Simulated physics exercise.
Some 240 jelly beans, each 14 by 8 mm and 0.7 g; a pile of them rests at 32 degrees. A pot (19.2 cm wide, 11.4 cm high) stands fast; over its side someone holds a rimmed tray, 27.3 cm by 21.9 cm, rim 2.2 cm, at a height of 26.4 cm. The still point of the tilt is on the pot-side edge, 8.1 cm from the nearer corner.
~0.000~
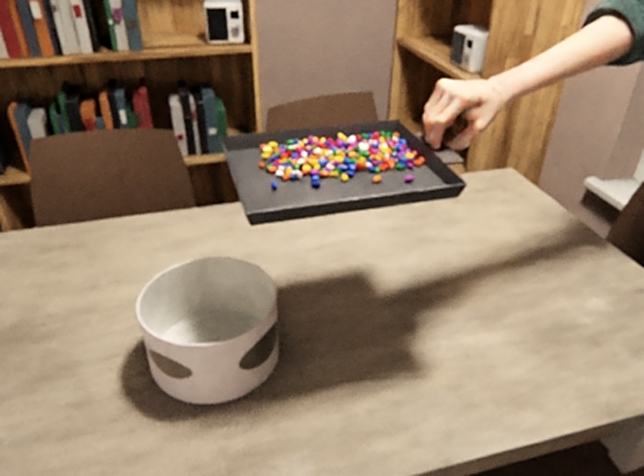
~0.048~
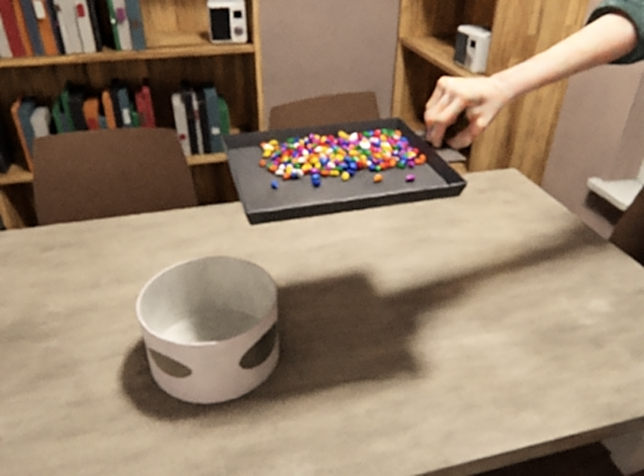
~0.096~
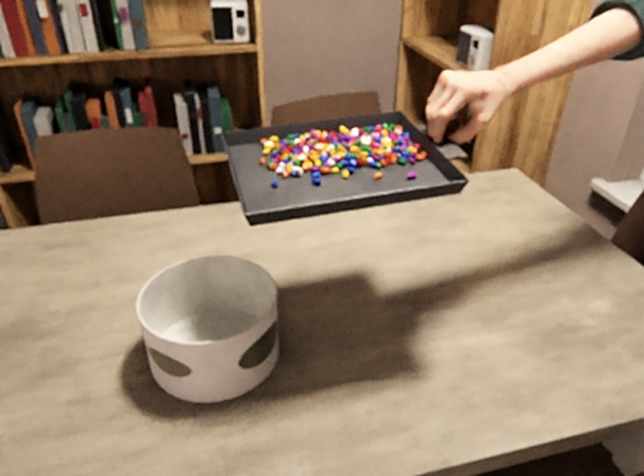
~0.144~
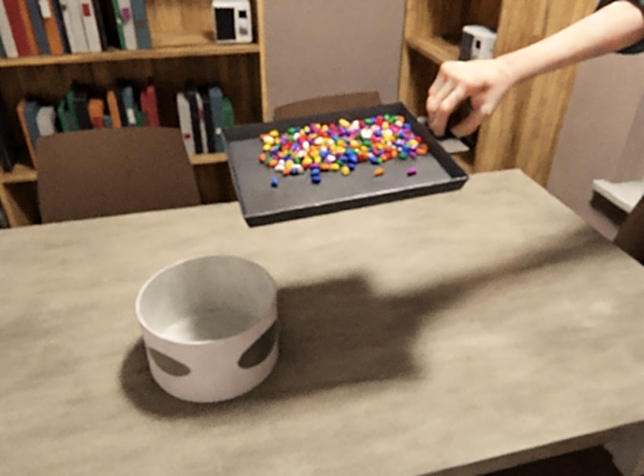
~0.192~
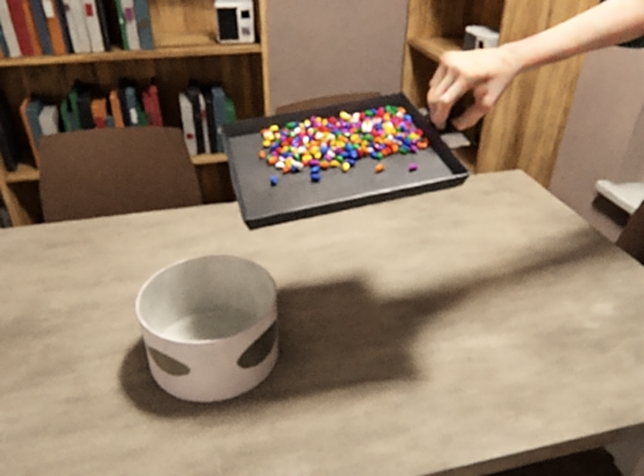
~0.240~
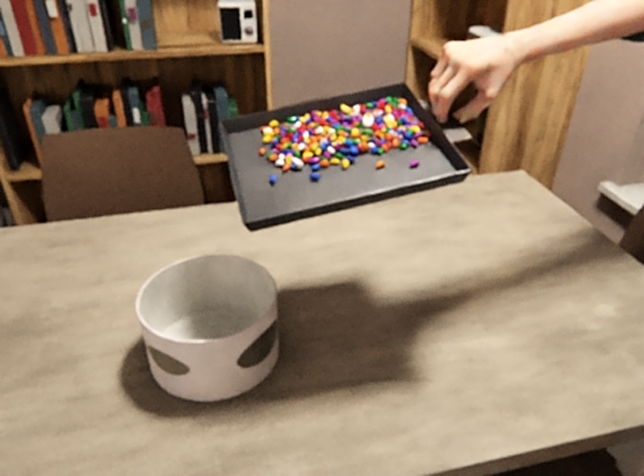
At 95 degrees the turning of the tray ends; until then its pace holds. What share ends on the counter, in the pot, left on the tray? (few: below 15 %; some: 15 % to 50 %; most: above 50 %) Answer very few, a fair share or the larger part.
Counter the larger part, pot a fair share, tray very few.
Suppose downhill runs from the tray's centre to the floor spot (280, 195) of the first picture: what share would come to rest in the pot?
Some 75 per cent.
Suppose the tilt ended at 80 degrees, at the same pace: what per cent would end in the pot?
Then about 35 per cent.
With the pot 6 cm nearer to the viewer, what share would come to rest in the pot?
Then about 90 per cent.
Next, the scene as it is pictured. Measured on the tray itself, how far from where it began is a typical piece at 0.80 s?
Roughly 16 cm.
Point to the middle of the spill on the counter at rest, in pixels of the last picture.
At about (274, 412).
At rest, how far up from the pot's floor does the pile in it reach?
Some 1.0 cm.
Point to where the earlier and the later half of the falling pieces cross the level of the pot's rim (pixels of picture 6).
At about (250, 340), then at (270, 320).
After 0.80 s, tilt 52 degrees; the tray holds 95 %, the pot 0 %.
Then, at 1.17 s, tilt 78 degrees; the tray holds 40 %, the pot 15 %.
After 1.62 s, tilt 95 degrees; the tray holds 0 %, the pot 35 %.
In the end, at 3.0 s, counter 65 %, pot 35 %, tray 0 %.
